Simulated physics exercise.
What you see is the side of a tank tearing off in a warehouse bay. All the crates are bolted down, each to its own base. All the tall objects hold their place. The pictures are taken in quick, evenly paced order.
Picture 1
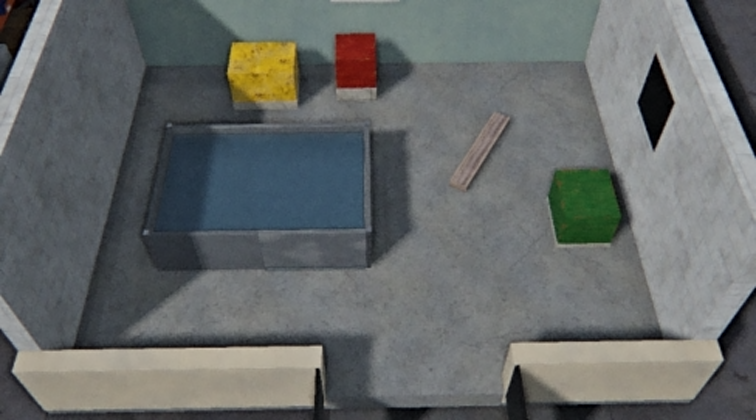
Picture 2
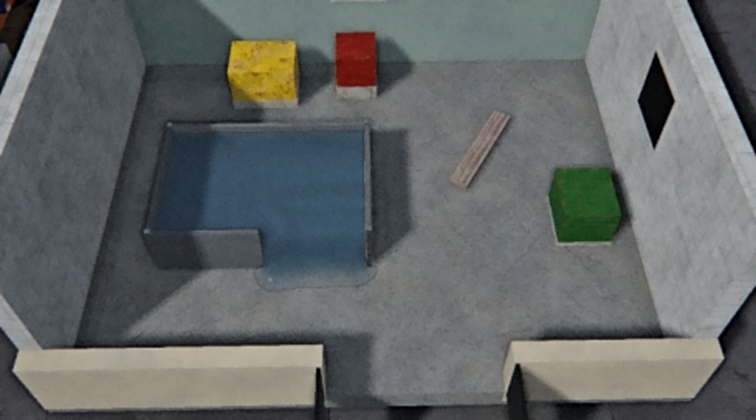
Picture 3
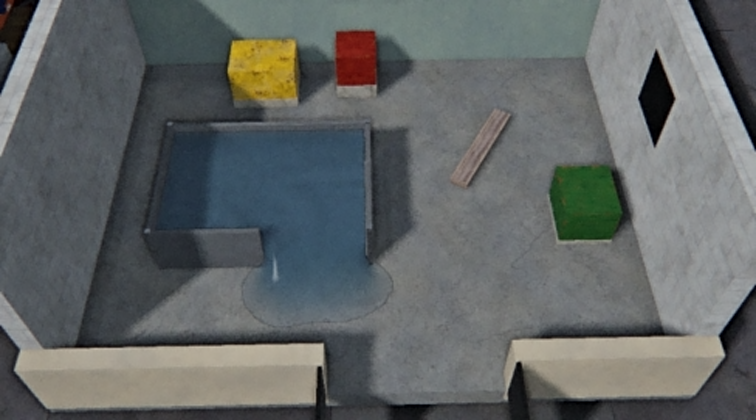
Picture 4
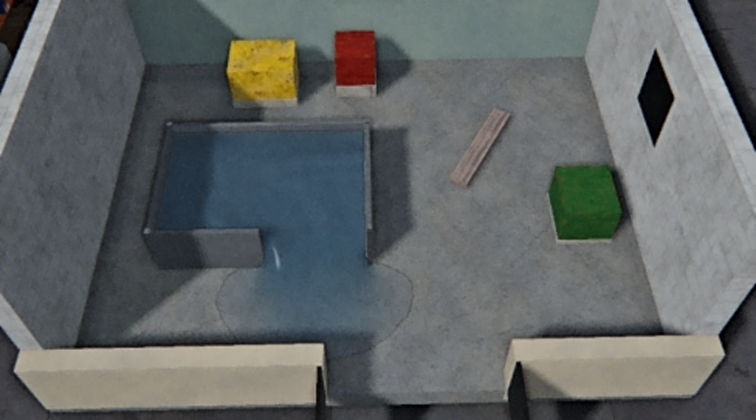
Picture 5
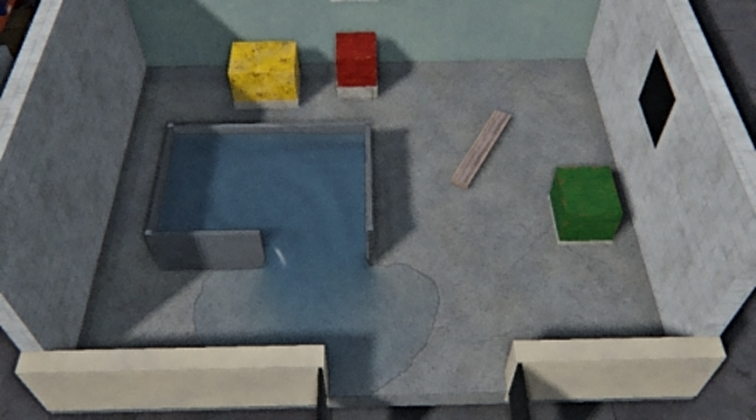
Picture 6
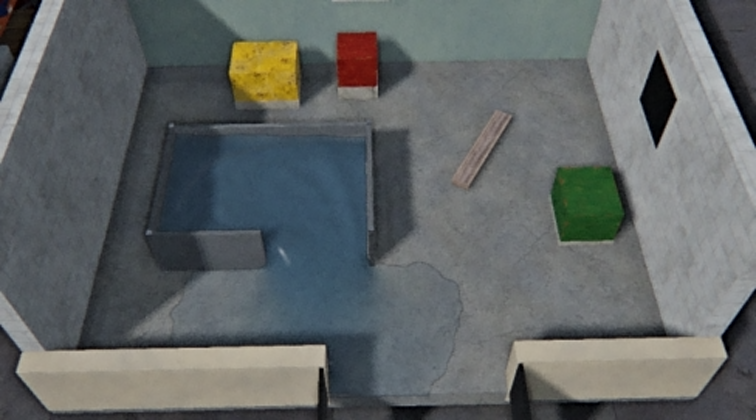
A large gray tank of water lost part of its front side, and the water poured through the gap and spread across the floor toward the front walls while the colored blocks stayed still.
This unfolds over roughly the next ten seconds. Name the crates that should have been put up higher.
My prediction: The red crate ends up dry; the green crate ends up dry; the yellow crate ends up dry.
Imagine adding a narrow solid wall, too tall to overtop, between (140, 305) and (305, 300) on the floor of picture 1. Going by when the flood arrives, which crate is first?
Looks like the green one.
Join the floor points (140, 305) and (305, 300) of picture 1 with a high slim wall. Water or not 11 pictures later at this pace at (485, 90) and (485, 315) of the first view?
Untouched, reached.
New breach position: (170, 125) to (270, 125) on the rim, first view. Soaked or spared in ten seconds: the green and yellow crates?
My reading: Green gets drenched, yellow gets drenched.
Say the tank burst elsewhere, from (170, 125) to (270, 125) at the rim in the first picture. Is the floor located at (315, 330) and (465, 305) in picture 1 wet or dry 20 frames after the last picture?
Result, in order - parched, parched.
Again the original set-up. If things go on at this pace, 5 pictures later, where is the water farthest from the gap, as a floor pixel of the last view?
Point: (70, 381) in the last picture's pixels.
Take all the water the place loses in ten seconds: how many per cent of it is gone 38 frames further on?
Estimated share: Close to 85 %.
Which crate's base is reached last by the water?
I say the one in red.
A moment on, water covers 20 % of the floor; the red crate not reached, the green crate not reached, the yellow crate not reached.
Next, water covers 30 % of the floor; the red crate not reached, the green crate not reached, the yellow crate not reached.
Then, water covers 40 % of the floor; the red crate not reached, the green crate not reached, the yellow crate not reached.
Later, water covers 50 % of the floor; the red crate water round its plinth, the green crate water round its plinth, the yellow crate water round its plinth.
In the end, water covers 70 % of the floor; the red crate stayed above the water, the green crate stayed above the water, the yellow crate stayed above the water.
